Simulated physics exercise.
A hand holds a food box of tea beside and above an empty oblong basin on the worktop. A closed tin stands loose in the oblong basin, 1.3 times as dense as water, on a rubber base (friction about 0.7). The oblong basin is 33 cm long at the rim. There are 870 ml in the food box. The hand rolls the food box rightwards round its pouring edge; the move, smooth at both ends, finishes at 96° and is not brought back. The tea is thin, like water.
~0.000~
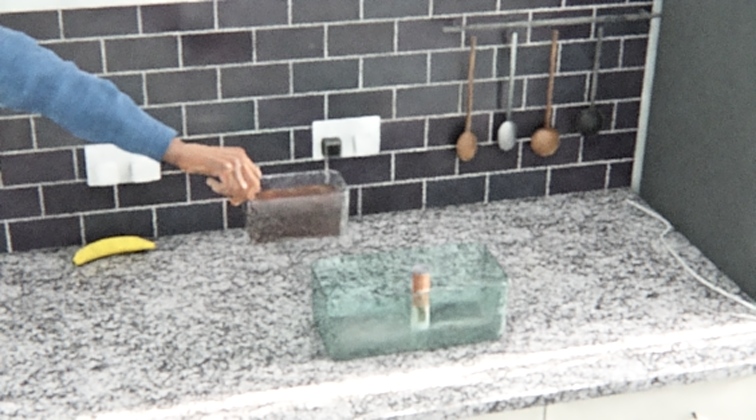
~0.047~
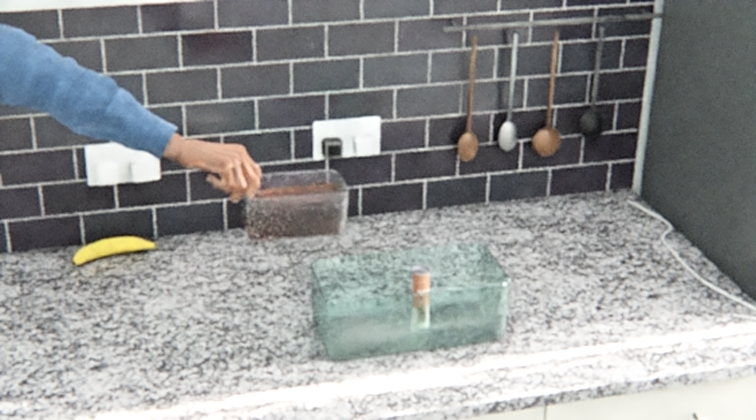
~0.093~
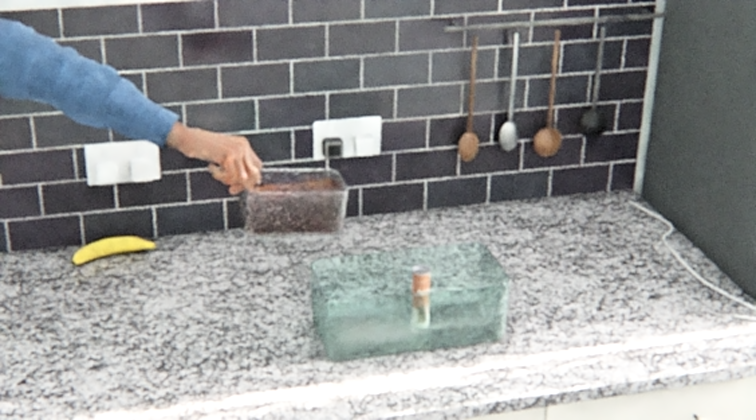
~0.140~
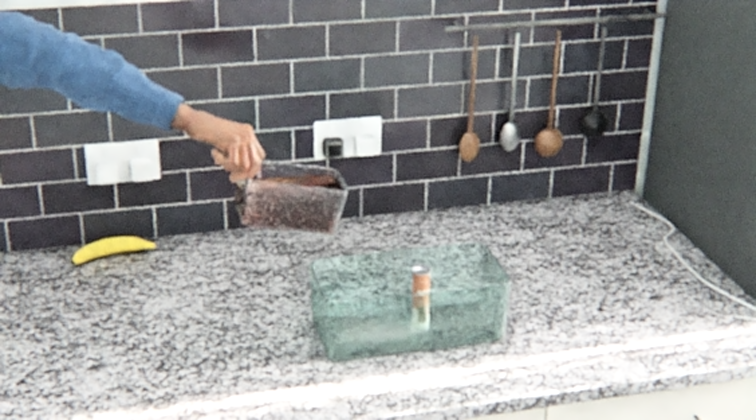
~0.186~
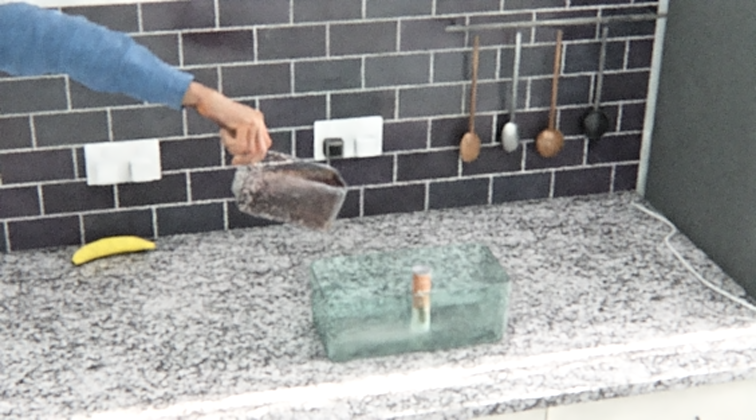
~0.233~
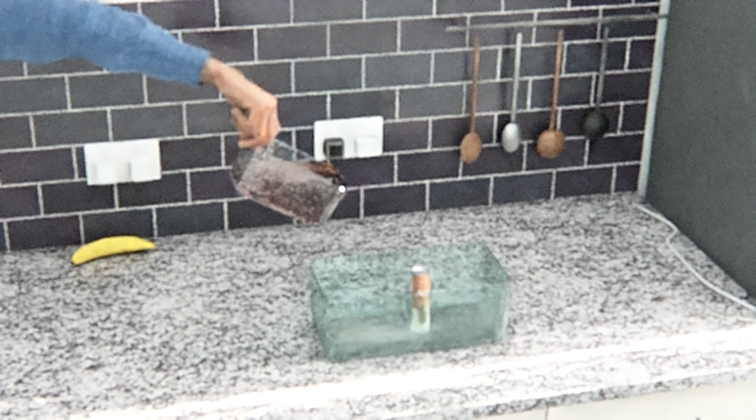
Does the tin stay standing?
The tin keeps standing.
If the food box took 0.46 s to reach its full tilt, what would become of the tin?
The tin remains upright.
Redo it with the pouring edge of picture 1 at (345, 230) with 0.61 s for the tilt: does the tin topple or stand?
Then it goes over.
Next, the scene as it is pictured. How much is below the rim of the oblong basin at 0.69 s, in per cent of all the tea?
Some 58 per cent.
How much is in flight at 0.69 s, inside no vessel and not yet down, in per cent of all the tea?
Some 36 per cent.
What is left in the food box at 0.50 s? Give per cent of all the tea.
Some 44 per cent.
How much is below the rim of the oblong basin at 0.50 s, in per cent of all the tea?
Some 3 per cent.
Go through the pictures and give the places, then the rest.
In the first frame, it leans 0°; its right rim is at (343, 183); the tea meets the walls at (246, 202) and (341, 192); the oblong basin's rim runs from (319, 283) to (496, 262); the tin's top is at (421, 272).
In the second frame, it leans 1°; its right rim is at (343, 182); the tea meets the walls at (245, 201) and (340, 191).
In the third frame, it leans 5°; its right rim is at (343, 182); the tea meets the walls at (243, 197) and (340, 187).
In the fourth frame, it leans 12°; its right rim is at (343, 182); the tea meets the walls at (242, 191) and (340, 183).
In the fifth frame, it leans 20°; its right rim is at (342, 181); the tea meets the walls at (240, 181) and (341, 178).
In the sixth frame, it leans 31°; its right rim is at (342, 181); the tea meets the walls at (240, 168) and (340, 175); 2 per cent is over the edge.
After 0.50 s the tilt is 88° and 44 per cent is still to pour; the tin stands where it began.
After 0.69 s the tilt is 96° and 6 per cent is still to pour; the tin stands where it began.
After 0.89 s the tilt is 96° and 1 per cent is still to pour; the tin stands where it began.
After 1.11 s the tilt is 96° and 0 per cent is still to pour; the tin stands where it began.
In the end the tin stands where it began.
